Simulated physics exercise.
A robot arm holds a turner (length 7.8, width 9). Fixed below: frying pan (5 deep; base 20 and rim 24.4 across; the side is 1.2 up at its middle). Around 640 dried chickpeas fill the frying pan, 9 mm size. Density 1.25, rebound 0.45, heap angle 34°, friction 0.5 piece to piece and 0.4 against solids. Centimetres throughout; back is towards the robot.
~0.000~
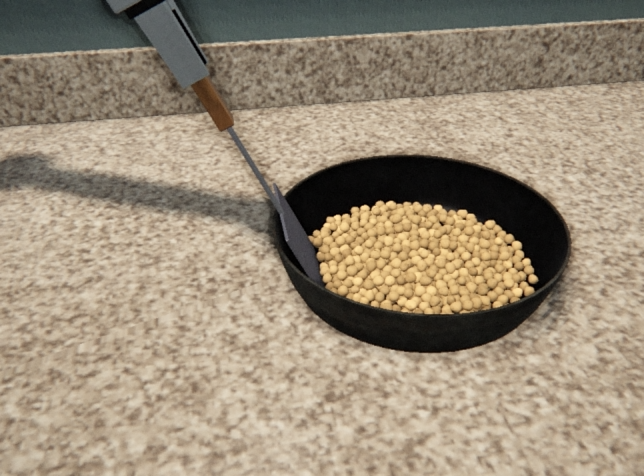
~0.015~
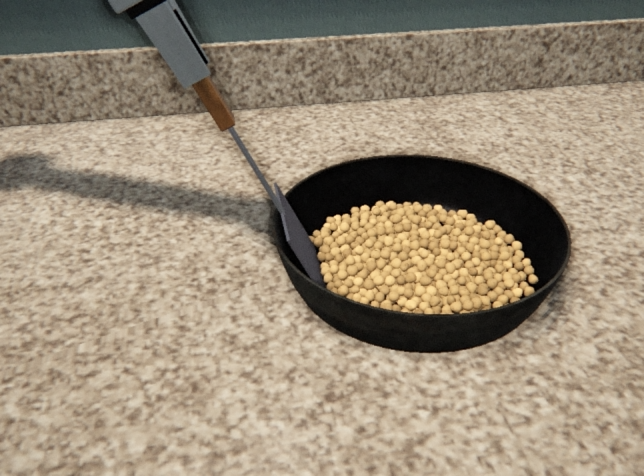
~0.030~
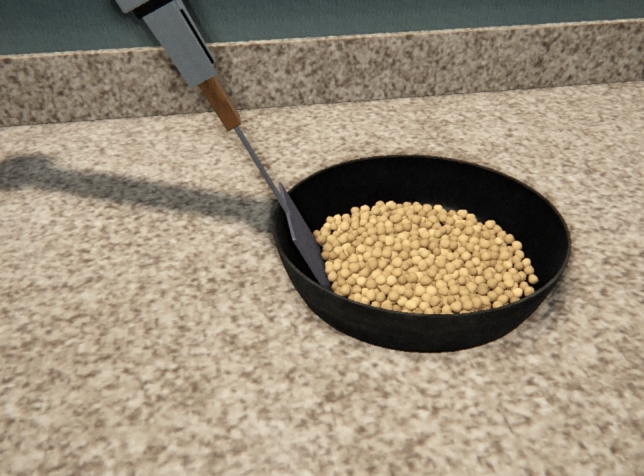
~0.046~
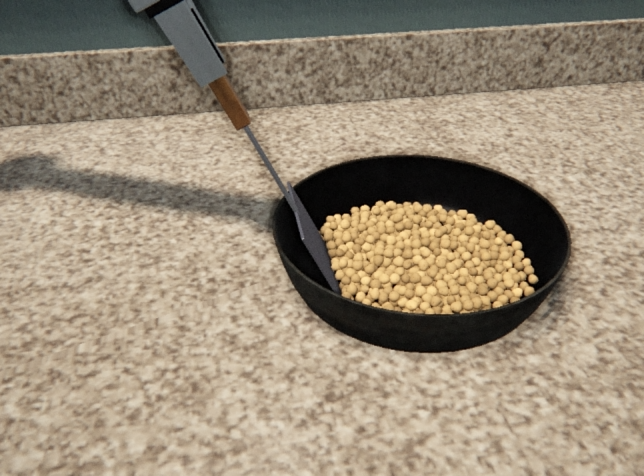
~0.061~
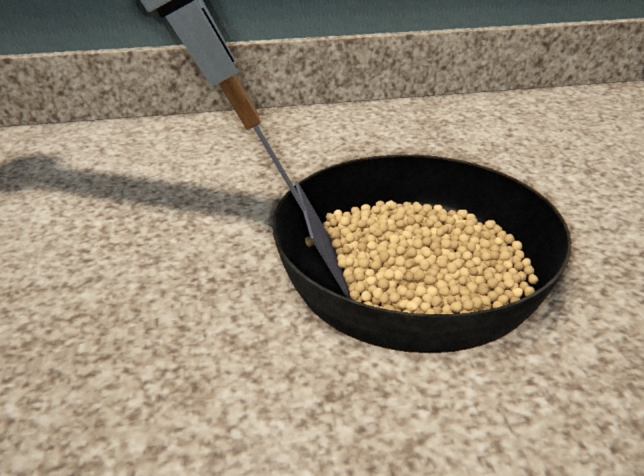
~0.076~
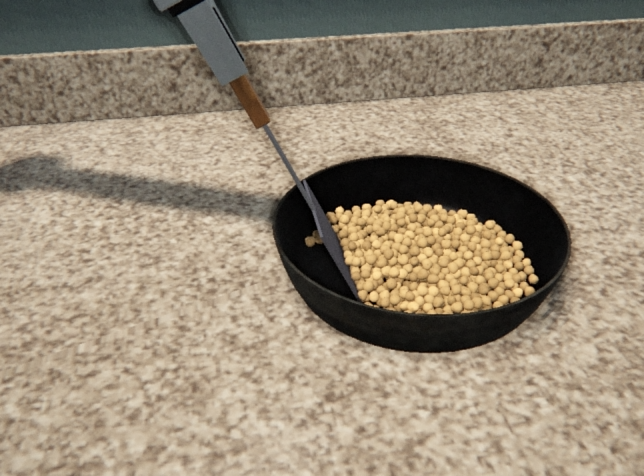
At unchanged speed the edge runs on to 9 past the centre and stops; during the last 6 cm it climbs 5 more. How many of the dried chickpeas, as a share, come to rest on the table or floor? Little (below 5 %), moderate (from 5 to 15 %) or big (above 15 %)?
On the table or floor the share is little, below 5 %.
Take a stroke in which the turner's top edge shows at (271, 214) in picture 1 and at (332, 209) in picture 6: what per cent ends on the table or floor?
Some 10 per cent.
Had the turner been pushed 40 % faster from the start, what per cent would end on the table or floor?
It would be near 5 per cent.
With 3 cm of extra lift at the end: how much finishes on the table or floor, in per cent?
About 5 per cent.
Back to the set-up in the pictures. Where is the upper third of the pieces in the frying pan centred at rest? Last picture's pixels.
At about (512, 242).
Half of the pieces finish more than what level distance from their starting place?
About 3 cm.
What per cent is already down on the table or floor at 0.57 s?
Roughly 2 per cent.
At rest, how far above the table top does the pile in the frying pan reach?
About 5.5 cm.
By 0.19 s, sloping 65°, highest piece 4 above the table; 639 in the frying pan.
By 0.31 s, sloping 65°, highest piece 6 above the table; 639 in the frying pan.
By 0.57 s, sloping 65°, highest piece 5 above the table; 630 in the frying pan, 8 on the table or floor, 1 on the blade or in flight.
By 1.62 s, sloping 65°, highest piece 5 above the table; 630 in the frying pan, 9 on the table or floor.
Final count, 630 in the frying pan, 9 on the table or floor. That is 1 % on the table or floor.
